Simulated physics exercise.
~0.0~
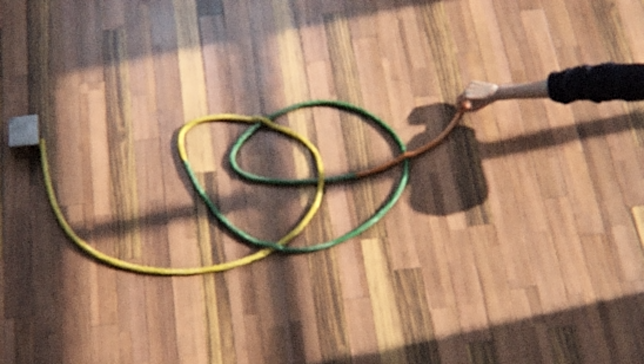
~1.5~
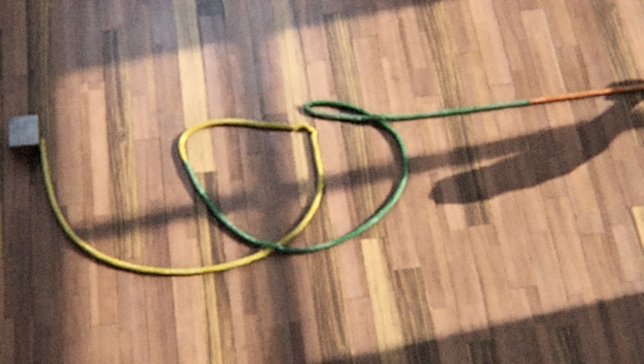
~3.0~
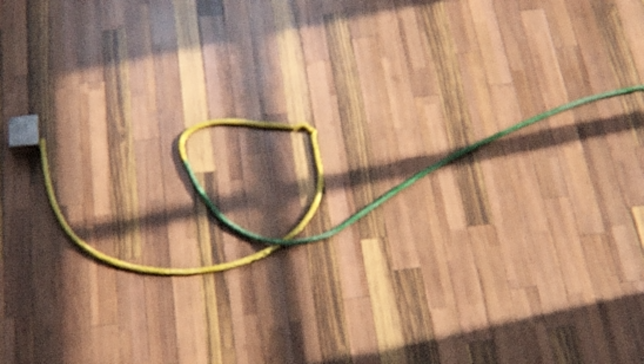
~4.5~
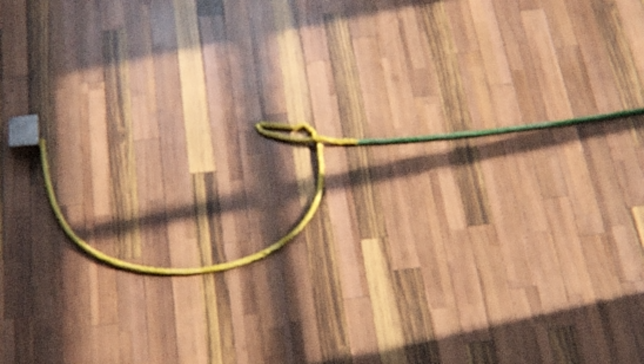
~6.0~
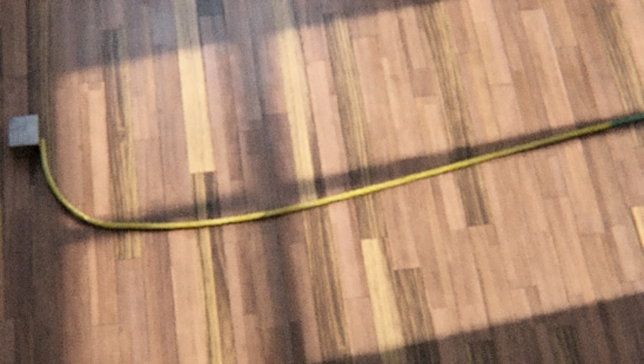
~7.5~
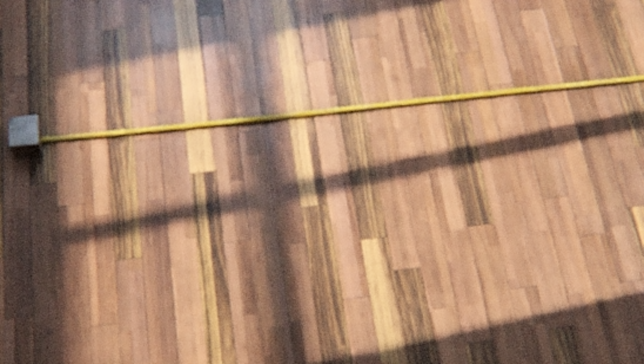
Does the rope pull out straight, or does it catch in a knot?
The rope pulls out straight. The loops come undone as the end is drawn to the right, and no knot is left in the stretch that can be seen.
